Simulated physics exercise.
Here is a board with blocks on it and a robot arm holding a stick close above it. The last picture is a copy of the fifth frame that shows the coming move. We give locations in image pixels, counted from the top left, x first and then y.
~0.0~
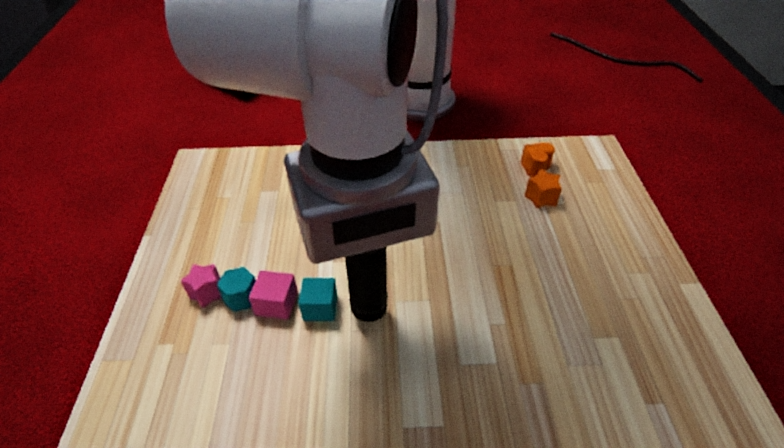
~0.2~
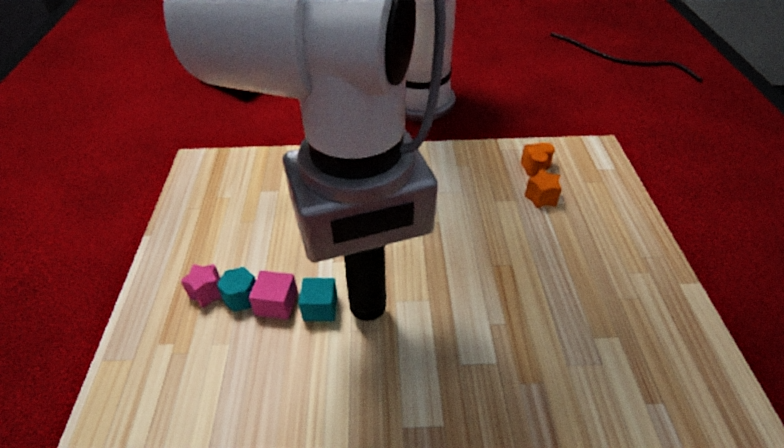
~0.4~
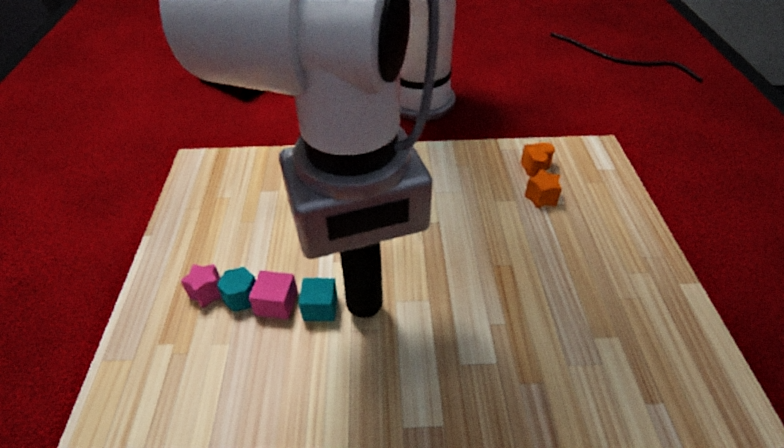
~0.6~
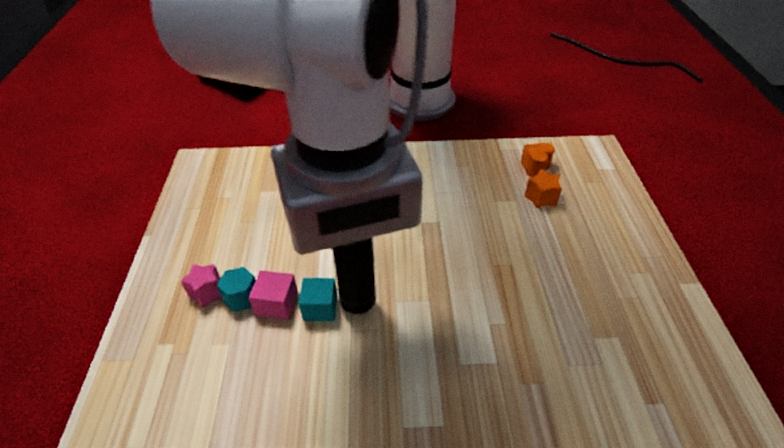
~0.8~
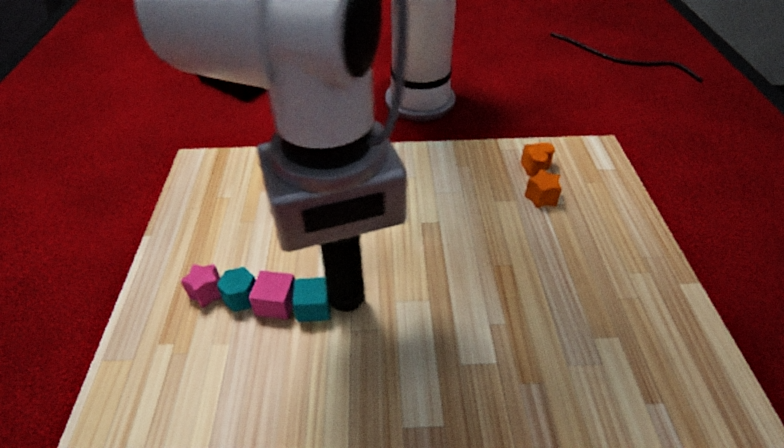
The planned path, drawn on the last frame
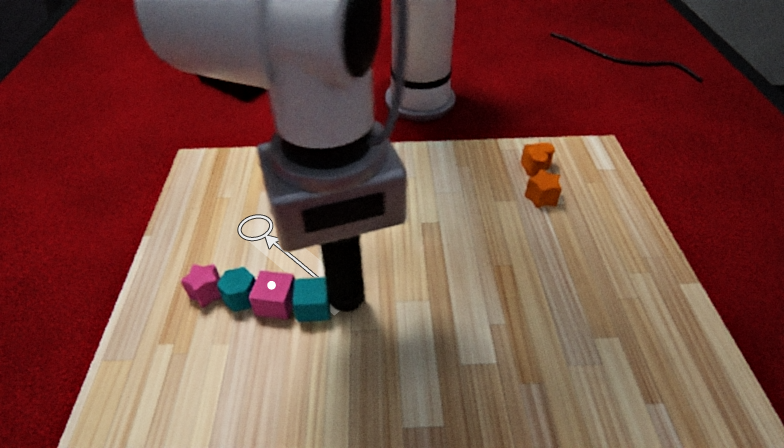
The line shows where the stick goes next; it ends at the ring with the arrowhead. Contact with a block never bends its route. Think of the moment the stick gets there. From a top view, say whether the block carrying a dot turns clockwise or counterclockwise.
The turn is anti-clockwise.
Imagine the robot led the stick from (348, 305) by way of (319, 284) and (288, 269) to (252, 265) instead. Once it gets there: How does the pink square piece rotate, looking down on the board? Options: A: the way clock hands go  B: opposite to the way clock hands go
B: Opposite to the way clock hands go.
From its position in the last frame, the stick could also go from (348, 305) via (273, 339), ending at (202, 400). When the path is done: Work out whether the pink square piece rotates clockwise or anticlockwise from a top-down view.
It rotates clockwise.
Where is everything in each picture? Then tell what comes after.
The first picture shows stick tip at (369, 307); block tops, pink star-shaped block at (200, 275); turquoise hexagon at (235, 280); pink square piece at (272, 285); turquoise square piece at (317, 290).
The second picture shows stick at (368, 306); blocks unchanged.
The third picture shows stick at (365, 303); blocks unchanged.
The fourth picture shows stick at (358, 299); blocks unchanged.
The fifth picture shows stick at (347, 297); pink star-shaped block at (200, 275); turquoise hexagon at (235, 280); pink square piece at (272, 285); turquoise square piece at (310, 290).
Path on the board, straight from (348, 305) to (255, 228); the dot is on the pink square piece.
On the path given first. One third of the way, stick at (313, 268); pink star-shaped block at (183, 279), turned 45° clockwise; turquoise hexagon at (209, 289), turned 40° anticlockwise; pink square piece at (244, 279), turned 35° anticlockwise; turquoise square piece at (279, 270), turned 20° anticlockwise.
Two thirds of the way, stick at (282, 243); pink star-shaped block at (181, 279), turned 50° clockwise; turquoise hexagon at (201, 295), turned 50° anticlockwise; pink square piece at (235, 280), turned 45° anticlockwise; turquoise square piece at (269, 265), turned 40° anticlockwise.
At the end, stick at (253, 220); pink star-shaped block at (181, 279), turned 50° clockwise; turquoise hexagon at (201, 295), turned 50° anticlockwise; pink square piece at (235, 280), turned 45° anticlockwise; turquoise square piece at (269, 265), turned 40° anticlockwise.
